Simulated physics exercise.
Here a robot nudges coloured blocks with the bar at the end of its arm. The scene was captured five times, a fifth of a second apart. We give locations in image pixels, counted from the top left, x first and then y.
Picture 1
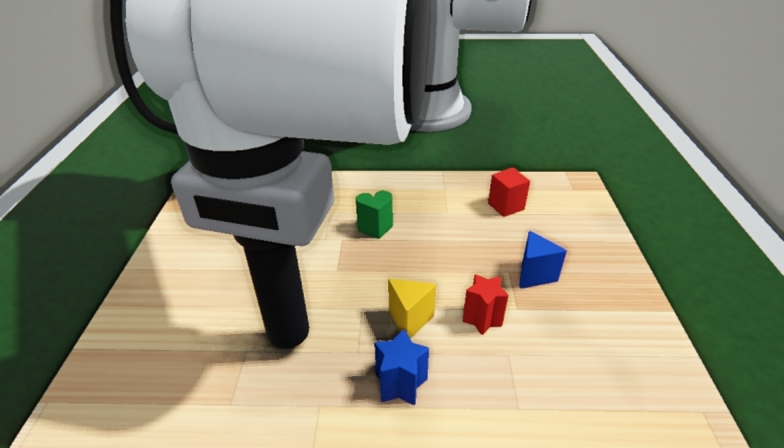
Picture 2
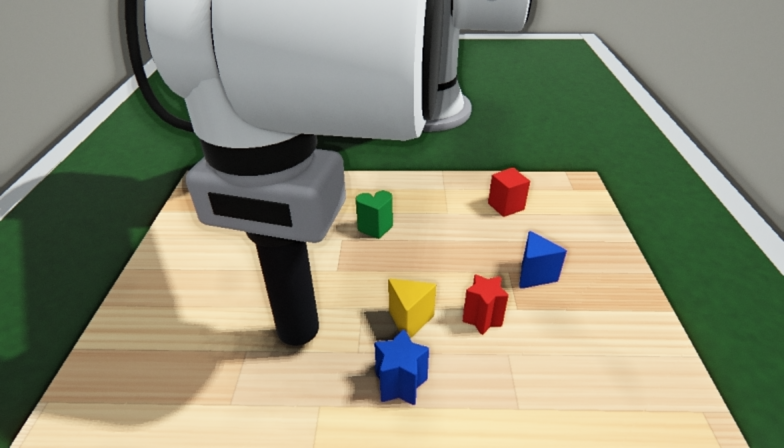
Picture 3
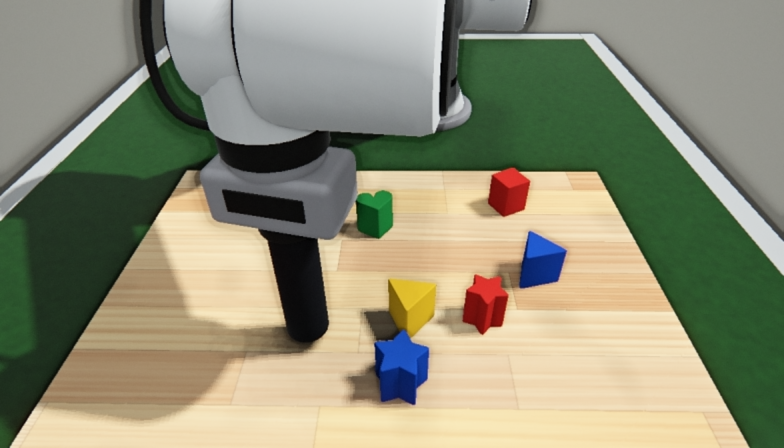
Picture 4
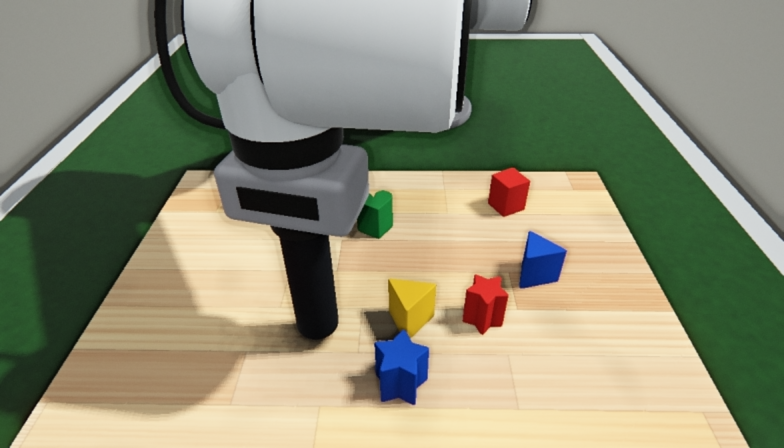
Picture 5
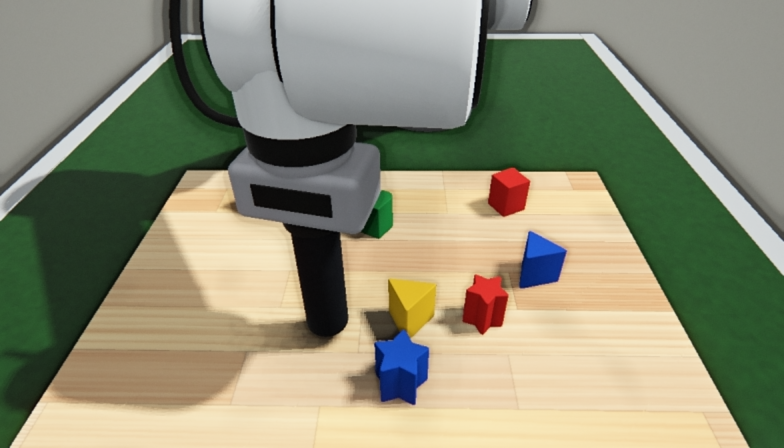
The clip shows a robot arm with a black bar moving slightly rightward across a wooden table, approaching the yellow three-sided block and blue star, while these and the other red, blue and green blocks stay still.
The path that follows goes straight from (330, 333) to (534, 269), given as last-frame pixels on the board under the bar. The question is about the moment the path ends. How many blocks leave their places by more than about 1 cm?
My best guess is that a pair of blocks move over 1 cm.
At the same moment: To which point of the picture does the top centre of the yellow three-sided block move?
I'd place it at (453, 292), taking the centre of its top.
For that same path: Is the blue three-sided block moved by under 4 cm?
I believe so.
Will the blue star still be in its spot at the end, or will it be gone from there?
It stays put.
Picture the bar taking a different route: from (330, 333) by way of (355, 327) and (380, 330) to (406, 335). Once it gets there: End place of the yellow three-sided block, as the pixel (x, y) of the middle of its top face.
The middle of its upper face will lie at (437, 289).
What follows on the original path. One third of the way, bar at (404, 298); yellow three-sided block at (436, 290), turned 55° clockwise.
Two thirds of the way, bar at (473, 276); yellow three-sided block at (453, 292), turned 85° clockwise.
At the end, bar at (536, 258); blue star in place; yellow three-sided block at (453, 292), turned 85° clockwise; red star in place; blue three-sided block at (575, 240).
